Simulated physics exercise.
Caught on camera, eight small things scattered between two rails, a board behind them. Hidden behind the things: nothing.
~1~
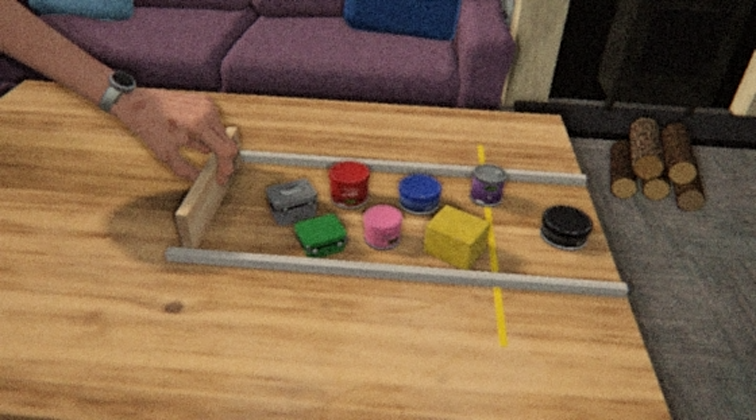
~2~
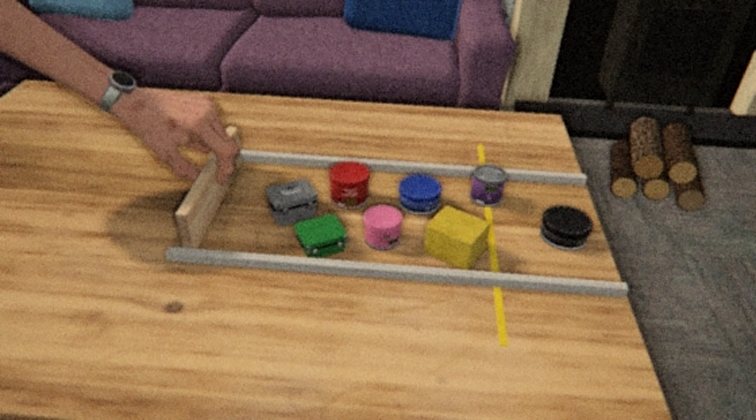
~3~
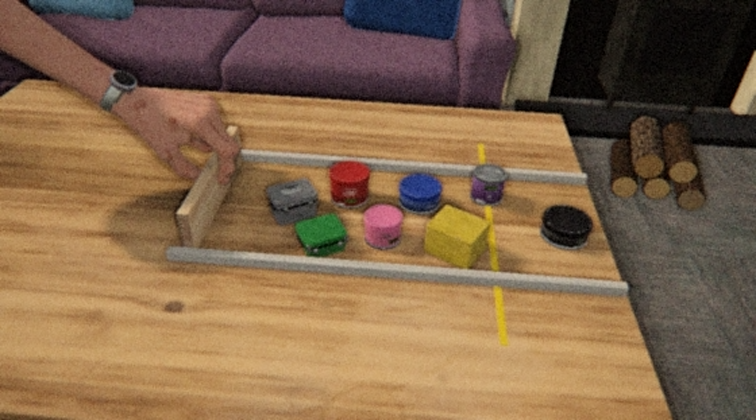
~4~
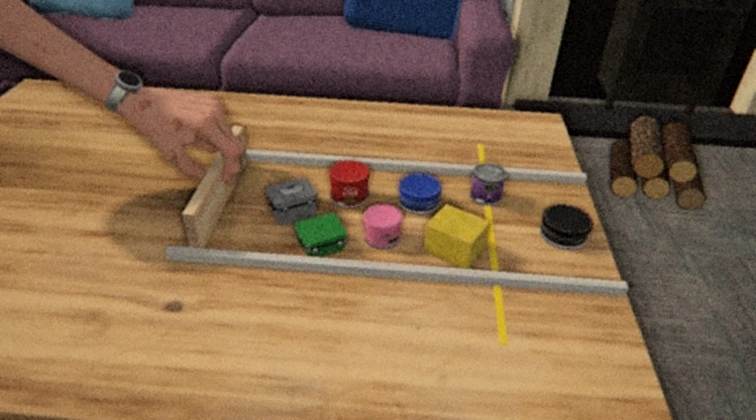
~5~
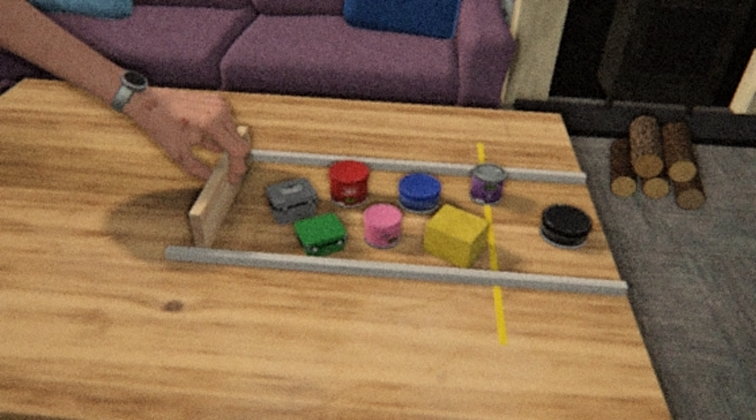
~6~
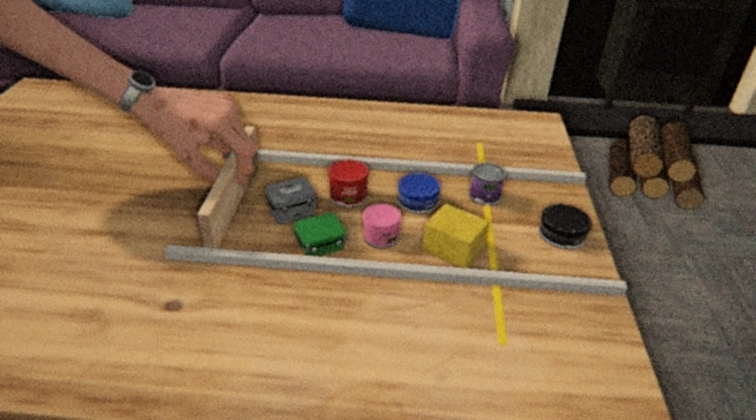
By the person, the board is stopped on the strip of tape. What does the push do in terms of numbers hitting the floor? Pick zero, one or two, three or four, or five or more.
It sends zero to the floor.
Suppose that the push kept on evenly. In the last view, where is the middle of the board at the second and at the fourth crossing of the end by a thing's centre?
At (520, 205) for the second, at (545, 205) for the fourth.
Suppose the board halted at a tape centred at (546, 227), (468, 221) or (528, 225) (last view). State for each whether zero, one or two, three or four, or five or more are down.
Going through the tapes in order, the count is three to four, then no fall at all, then one or two.
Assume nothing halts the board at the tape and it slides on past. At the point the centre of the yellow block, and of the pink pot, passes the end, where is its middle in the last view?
The middle is at (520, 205) when it's the yellow block, and at (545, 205) when it's the pink pot.
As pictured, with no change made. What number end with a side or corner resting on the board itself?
Number: 3.
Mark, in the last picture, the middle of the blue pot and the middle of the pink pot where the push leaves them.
Roughly (549, 215) for the first and roughly (560, 260) for the second.
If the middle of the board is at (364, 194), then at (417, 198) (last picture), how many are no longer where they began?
6, then 7.
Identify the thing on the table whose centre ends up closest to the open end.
Answer: The black pot.
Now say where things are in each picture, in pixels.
In the first frame, black pot (566, 228); purple tin (488, 186); yellow block (457, 238); board (213, 185); tape (489, 224).
In the second frame, purple tin (488, 186); green case (321, 238).
In the third frame, yellow block (457, 237); grey case (293, 202).
In the fourth frame, black pot (566, 226); board (219, 184).
In the fifth frame, purple tin (487, 185); pink pot (382, 227).
In the sixth frame, black pot (565, 226); purple tin (487, 184); yellow block (456, 236); board (233, 184); tape (489, 222).
A little later, none off yet; black pot at rest near (565, 226); purple tin at rest near (487, 184); yellow block at rest near (456, 236).
Next, none off yet; black pot at rest near (565, 226); purple tin at rest near (487, 184); yellow block shifted about its own width near (488, 240).
Later still, none off yet; black pot shifted a little near (581, 222); purple tin shifted a little near (502, 181); yellow block shifted well along near (560, 243).
When it is over, the number that fall off is zero.
